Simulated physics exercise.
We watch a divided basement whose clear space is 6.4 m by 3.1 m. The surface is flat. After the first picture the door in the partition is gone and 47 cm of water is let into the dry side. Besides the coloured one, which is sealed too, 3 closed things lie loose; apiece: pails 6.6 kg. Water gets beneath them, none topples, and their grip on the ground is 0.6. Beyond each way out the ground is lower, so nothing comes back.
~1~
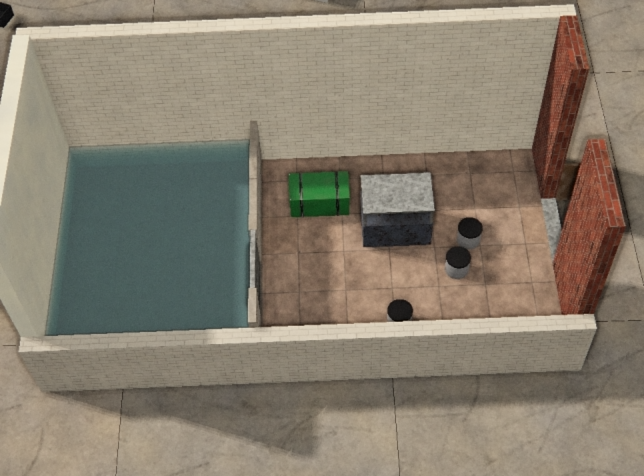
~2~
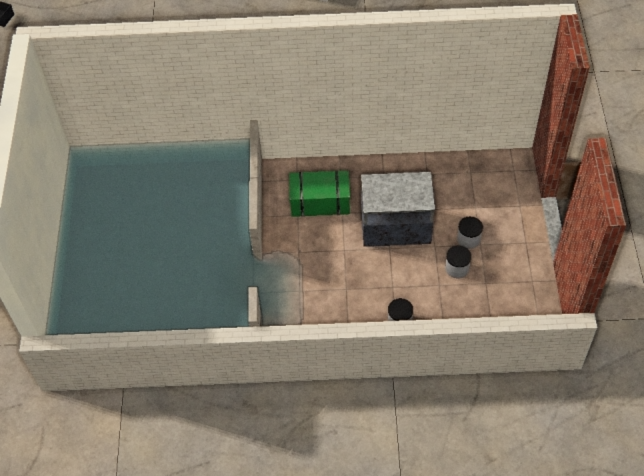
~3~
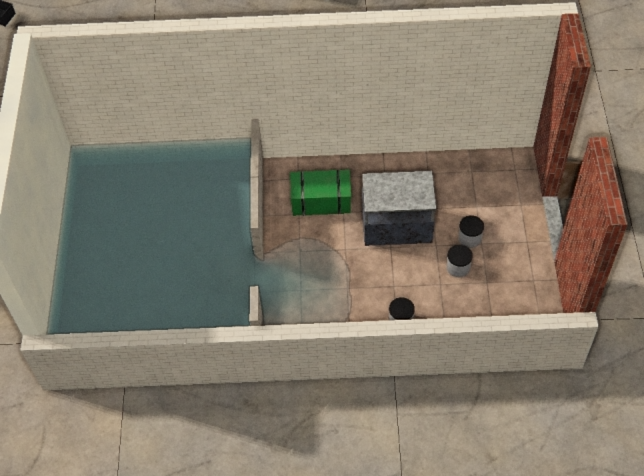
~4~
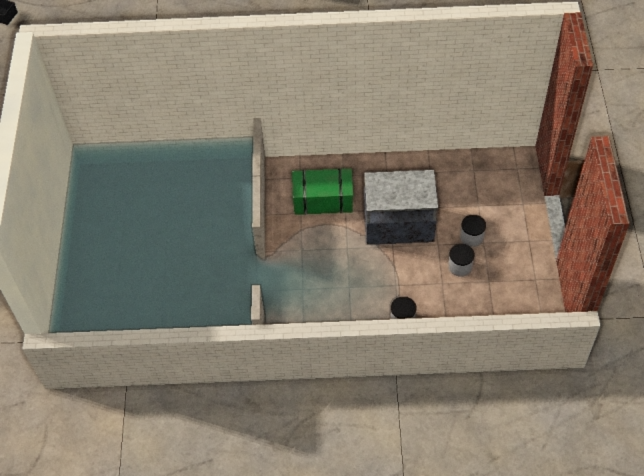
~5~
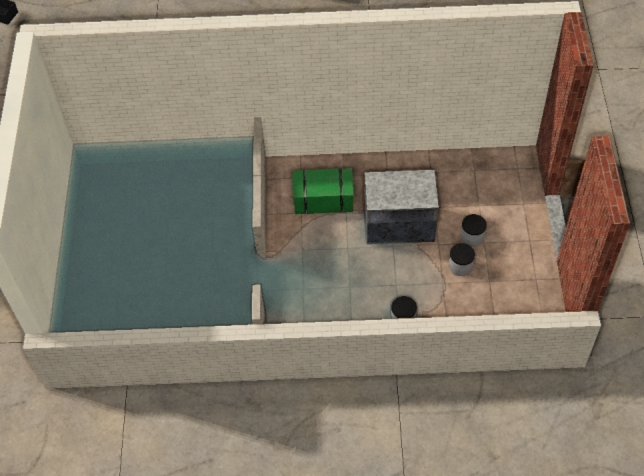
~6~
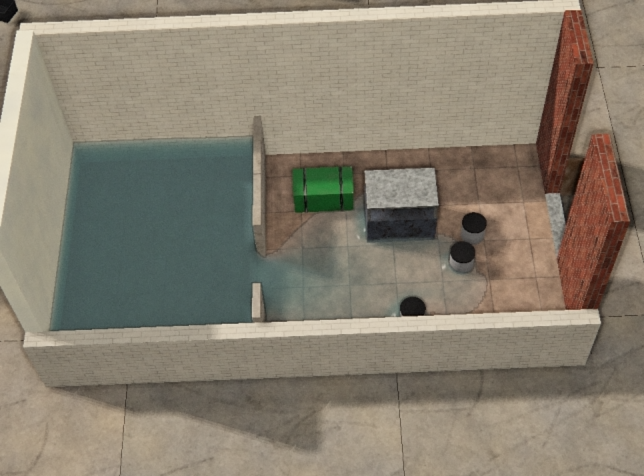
Water pours through a gap that opens in the partition and spreads rightward in a thin sheet over the tiled floor, reaching the grey block and dark-topped cylinders; the nearest cylinder shifts slightly right while the green trunk stays put.
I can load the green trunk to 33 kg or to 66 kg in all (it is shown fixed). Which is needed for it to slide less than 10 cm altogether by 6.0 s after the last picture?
Verdict: Only the larger load is enough.
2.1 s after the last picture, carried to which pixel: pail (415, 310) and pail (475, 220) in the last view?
Near (553, 270) and (491, 202).
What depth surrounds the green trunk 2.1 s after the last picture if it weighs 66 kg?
About 5 cm.
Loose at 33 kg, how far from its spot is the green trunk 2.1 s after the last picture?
About 0 cm.
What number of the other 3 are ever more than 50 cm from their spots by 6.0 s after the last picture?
3 of them.
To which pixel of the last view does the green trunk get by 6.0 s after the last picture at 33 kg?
Near (297, 193).
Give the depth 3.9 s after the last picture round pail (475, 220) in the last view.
About 9 cm.
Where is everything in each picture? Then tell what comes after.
The first picture shows the green trunk at (319, 186), on the bottom; water covers 7.9 m2; 0 of 4 have shifted.
The second picture shows the green trunk at (319, 185) rests on the ground; 8.5 m2 under water; 0 of 4 have shifted.
The third picture shows the green trunk at (320, 184) rests on the ground; 9.4 m2 under water; 0 of 4 have shifted.
The fourth picture shows the green trunk at (322, 183), on the bottom; water covers 10.4 m2; 0 of 4 have shifted.
The fifth picture shows the green trunk at (323, 183), on the bottom; 11.3 m2 under water; 0 of 4 have shifted.
The sixth picture shows the green trunk at (323, 181) rests on the ground; water covers 12.1 m2; 1 of 4 have shifted.
Then, 0.4 s after the last picture the green trunk would be 0 cm from its start with 33 kg and 0 cm from its start with 66 kg; 3 cm of water round it then.
Then, 2.1 s after the last picture the green trunk would be 0 cm from its start with 33 kg and 0 cm from its start with 66 kg; 5 cm of water round it then.
Then, 3.9 s after the last picture the green trunk would be 0 cm from its start with 33 kg and 0 cm from its start with 66 kg; 6 cm of water round it then.
Then, 6.0 s after the last picture the green trunk would be 41 cm from its start with 33 kg and 0 cm from its start with 66 kg; 11 cm of water round it then.
